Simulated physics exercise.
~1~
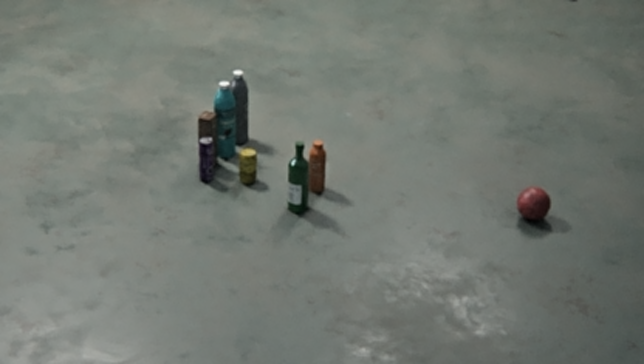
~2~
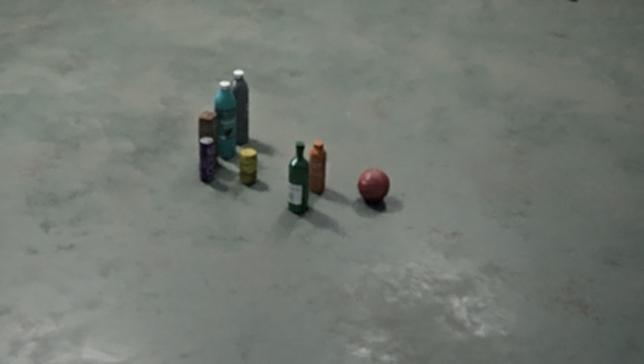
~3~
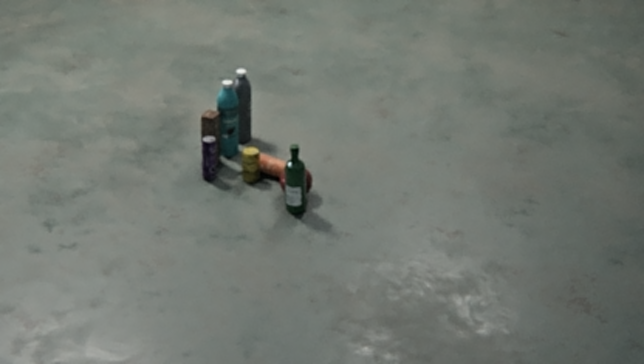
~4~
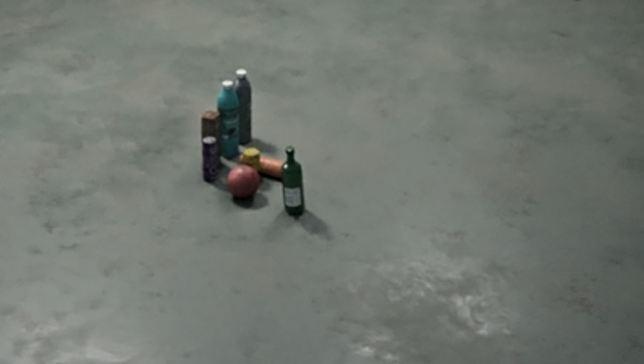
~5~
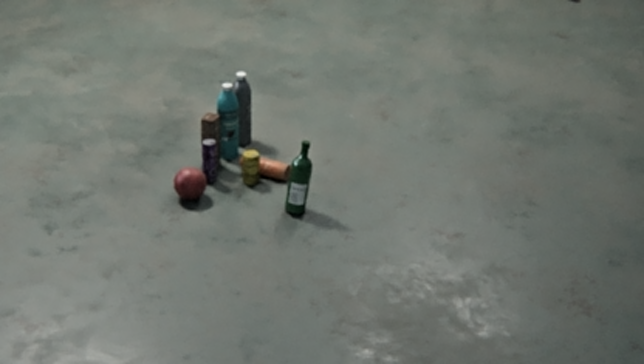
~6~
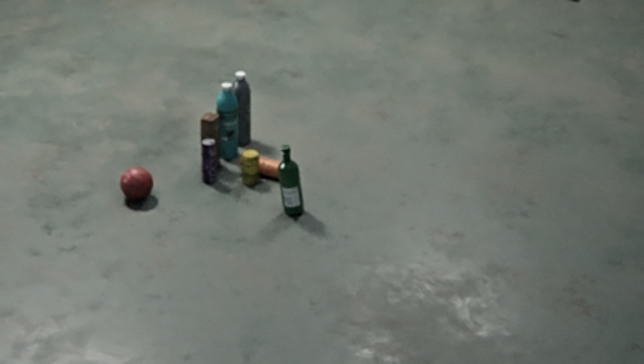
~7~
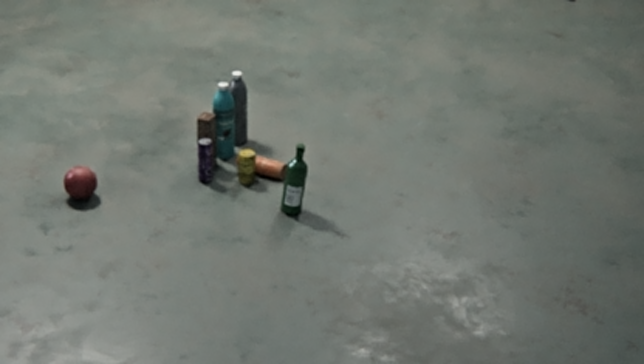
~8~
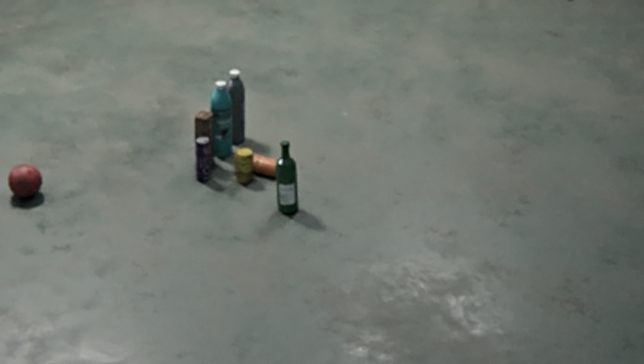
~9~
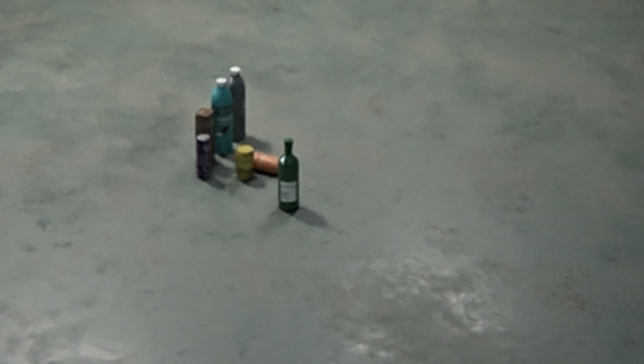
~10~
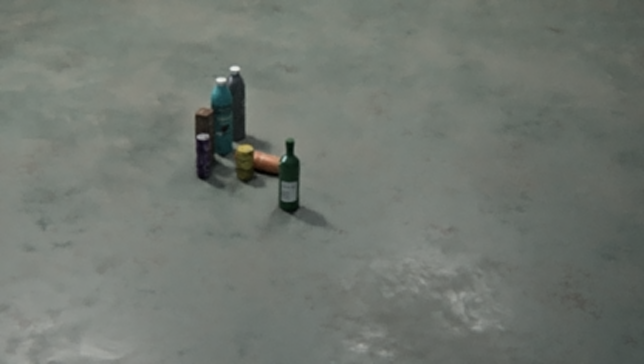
A red ball rolled left across the grey floor into a cluster of bottles and cans, knocked the orange bottle flat and set the green one wobbling, then rolled out of view, leaving the green bottle and the others standing.
